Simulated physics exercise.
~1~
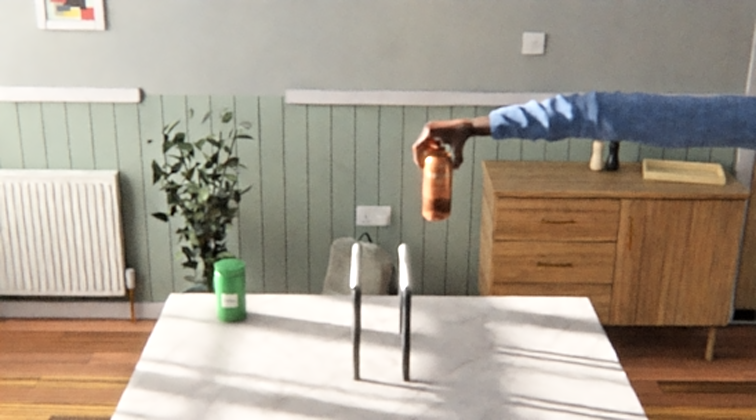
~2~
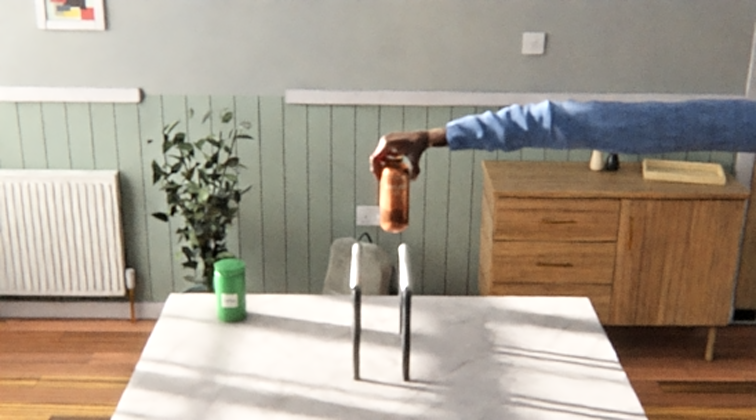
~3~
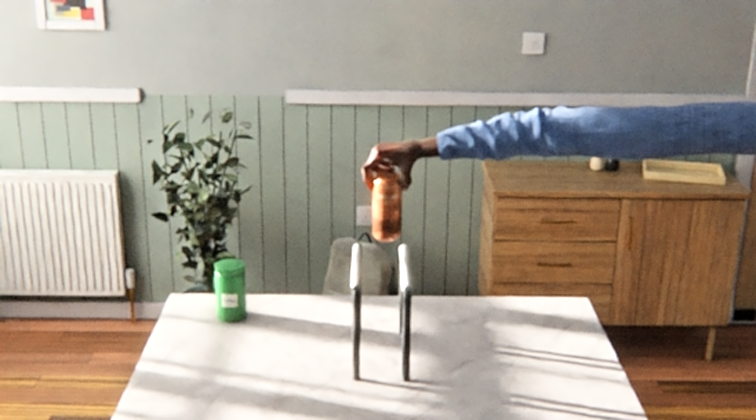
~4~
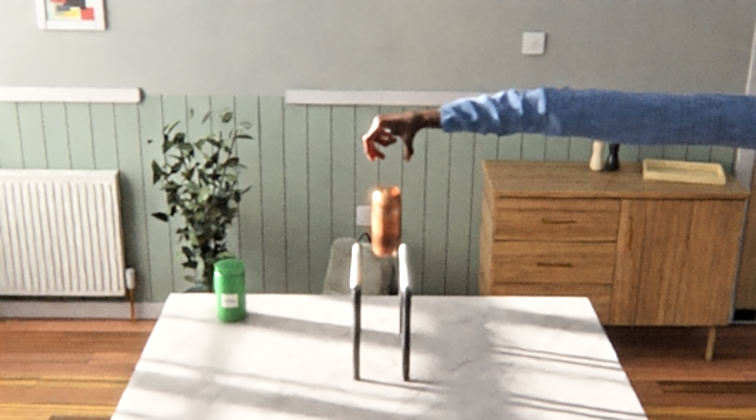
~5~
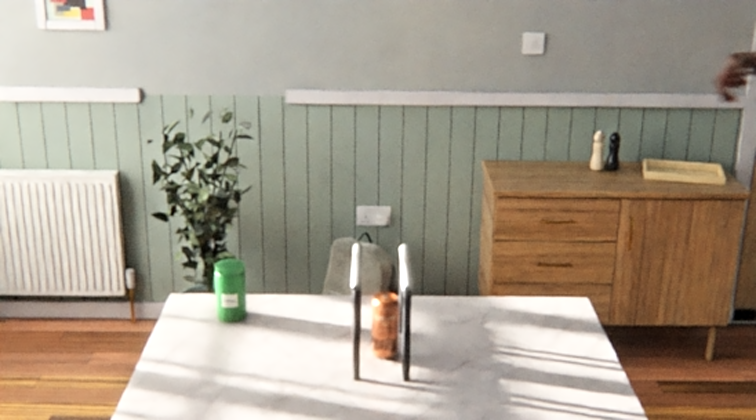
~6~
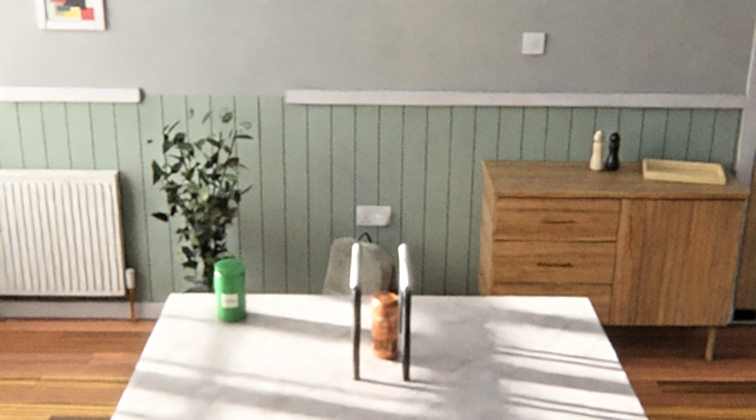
In the video, a hand carries an upright orange can left above two upright ledges on a white table, lowers it slightly and lets go, and the can drops through the gap to stand on the table between them, while a green jar stays still at left.
